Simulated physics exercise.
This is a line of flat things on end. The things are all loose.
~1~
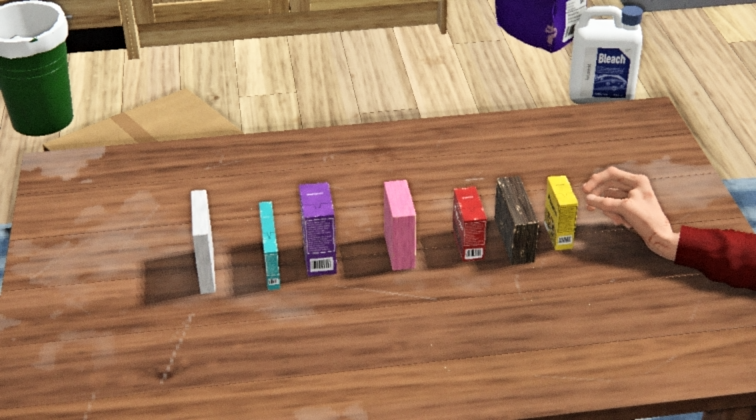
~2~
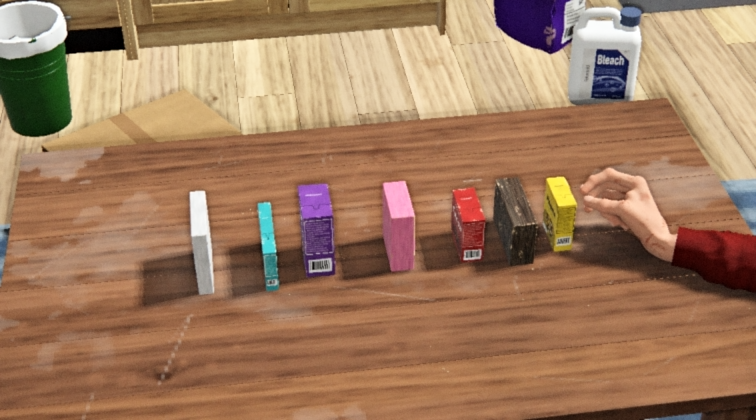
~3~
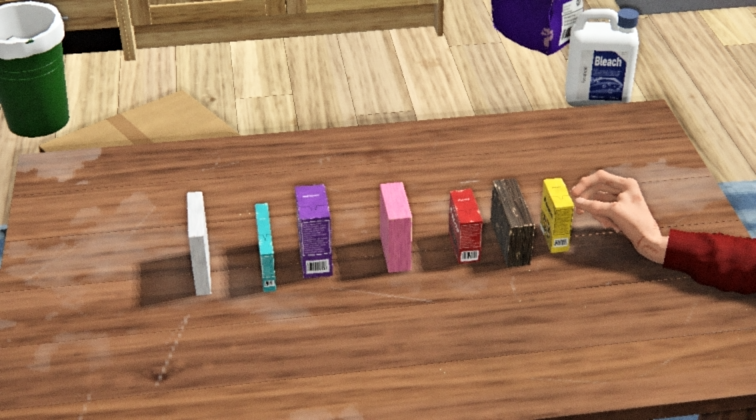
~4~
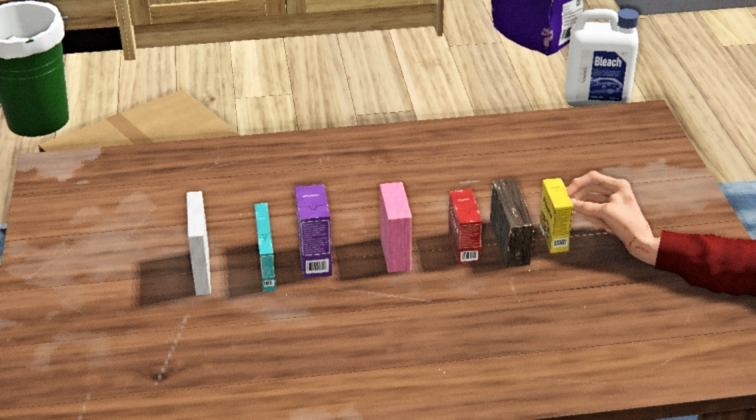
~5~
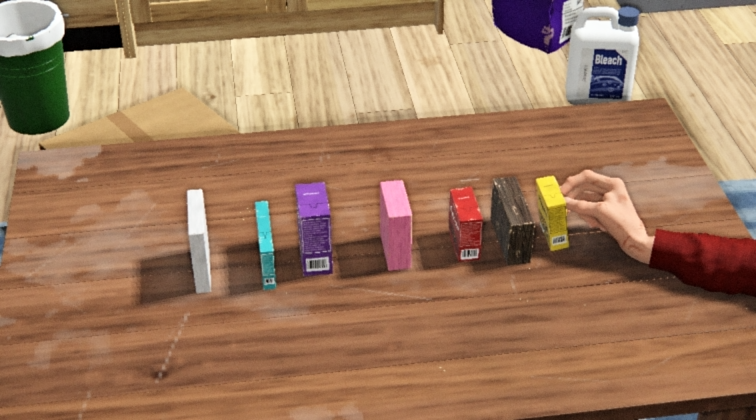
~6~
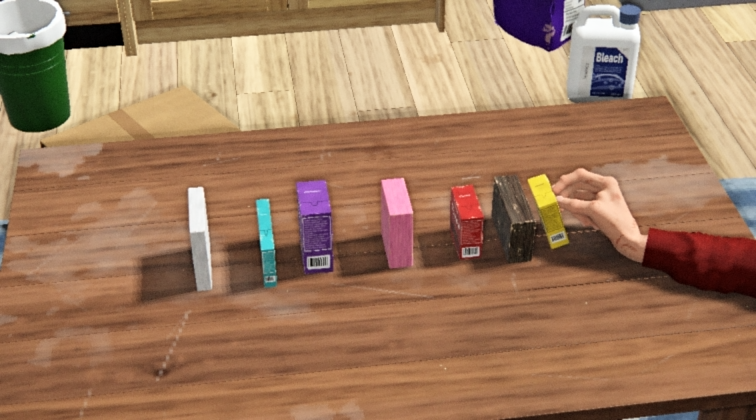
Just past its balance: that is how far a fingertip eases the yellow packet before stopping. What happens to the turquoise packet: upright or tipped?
Stays vertical.
Then, 0.10 s later than the last frame, yellow packet 23° over.
Then, 0.20 s later than the last frame, yellow packet 21° over; black block tilted by 11°.
Then, 0.30 s later than the last frame, yellow packet 27° over; black block tilted by 18°.
Then, 0.60 s later than the last frame, yellow packet 25° over; black block tilted by 16°.
When it is over, left askew, black block; the other 4 as before. End places, in pixels of the last picture, turquoise packet near (267, 243).
